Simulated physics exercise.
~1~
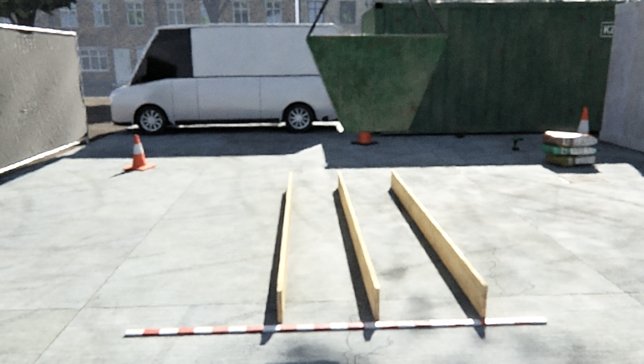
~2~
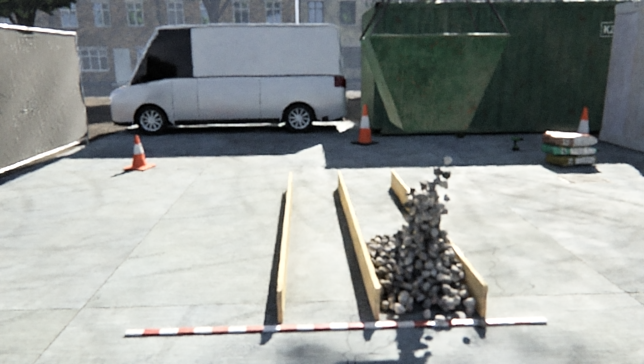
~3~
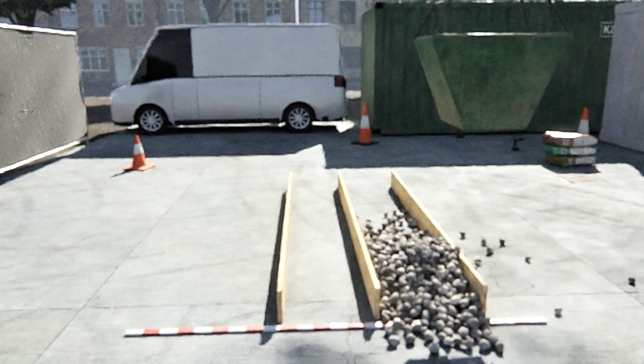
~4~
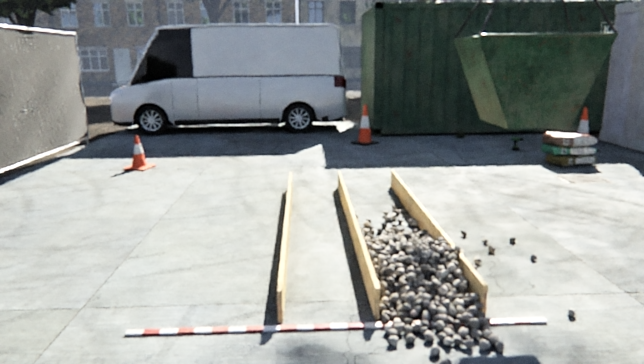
In a paved yard, grey cobbles drop into the right bay, a few scattering beyond it.
